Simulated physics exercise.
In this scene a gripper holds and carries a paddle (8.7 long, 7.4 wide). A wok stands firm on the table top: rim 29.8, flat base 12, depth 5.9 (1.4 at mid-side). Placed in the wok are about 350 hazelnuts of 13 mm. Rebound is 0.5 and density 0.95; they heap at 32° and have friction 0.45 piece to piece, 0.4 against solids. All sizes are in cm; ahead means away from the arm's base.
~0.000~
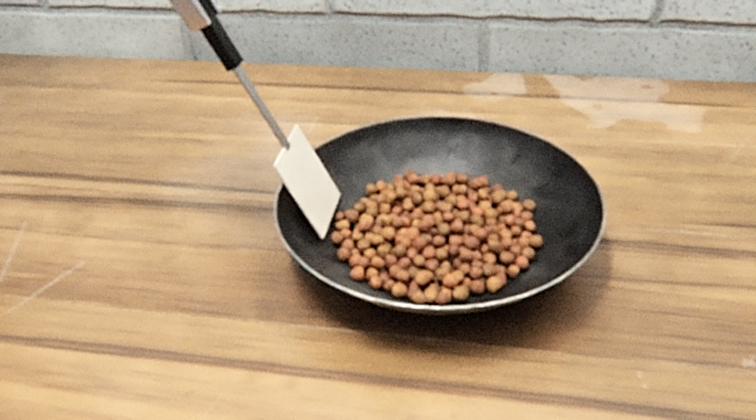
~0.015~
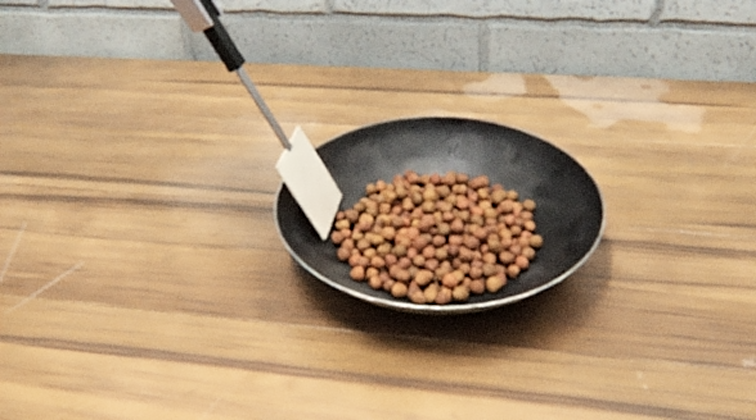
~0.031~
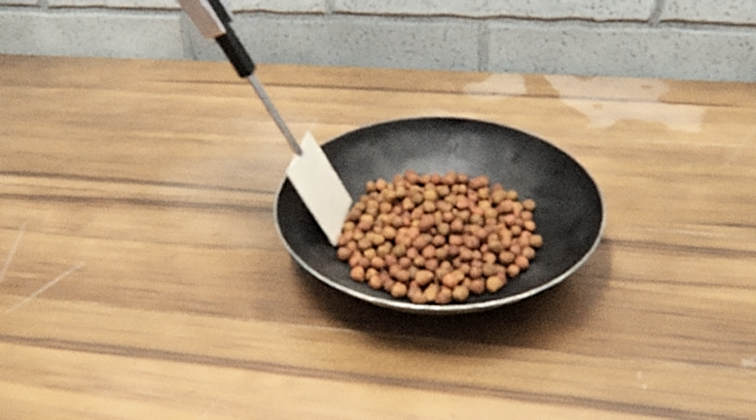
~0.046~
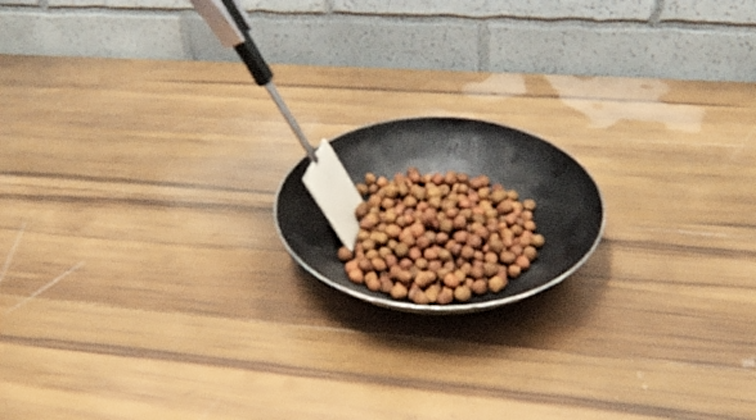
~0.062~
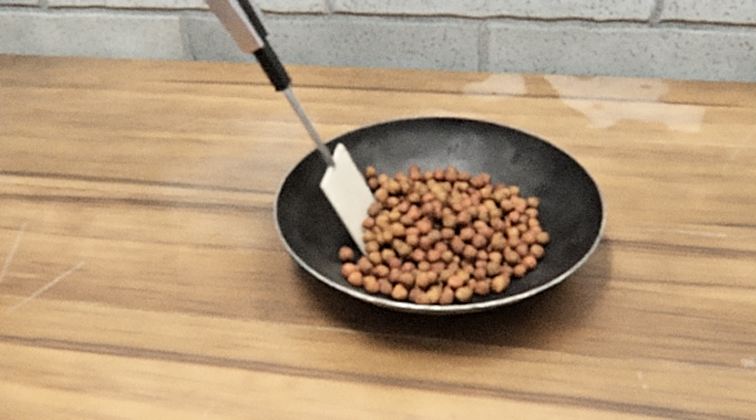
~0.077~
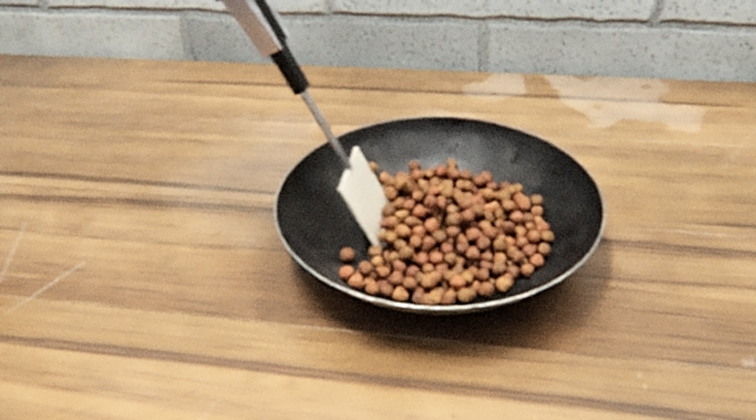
A white paddle held by a gripper dipped into a black wok of round brown nuts, stayed nearly still at first, then slid right through the left side, pushing some nuts into a slightly higher heap.
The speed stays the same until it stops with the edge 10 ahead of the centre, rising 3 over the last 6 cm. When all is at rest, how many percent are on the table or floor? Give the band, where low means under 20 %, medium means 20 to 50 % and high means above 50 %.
Band: Medium.
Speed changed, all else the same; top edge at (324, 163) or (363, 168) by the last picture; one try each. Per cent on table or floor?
Near 15 per cent in the first try and near 30 per cent in the second.
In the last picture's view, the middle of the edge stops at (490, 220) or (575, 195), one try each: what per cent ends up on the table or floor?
Around 5 per cent for the first try and 35 per cent for the second.
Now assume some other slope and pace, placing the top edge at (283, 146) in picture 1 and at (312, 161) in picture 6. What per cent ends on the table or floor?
About 10 per cent.
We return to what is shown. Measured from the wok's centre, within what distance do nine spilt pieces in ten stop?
Some 60 cm from the centre.
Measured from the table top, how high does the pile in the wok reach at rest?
About 5.0 cm.
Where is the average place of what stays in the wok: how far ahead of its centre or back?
The kept load is shifted forward by about 3.0 cm.
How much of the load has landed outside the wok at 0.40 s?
I'd say close to 10 in a hundred.
After 0.13 s, sloping 65°, highest piece 7 above the table; 347 in the wok.
After 0.18 s, sloping 65°, highest piece 7 above the table; 347 in the wok.
After 0.40 s, sloping 65°, highest piece 19 above the table; 247 in the wok, 30 on the table or floor, 70 on the blade or in flight.
After 1.45 s, sloping 65°, highest piece 4 above the table; 247 in the wok, 100 on the table or floor.
In the end, 247 in the wok, 100 on the table or floor. That is 29 % on the table or floor.
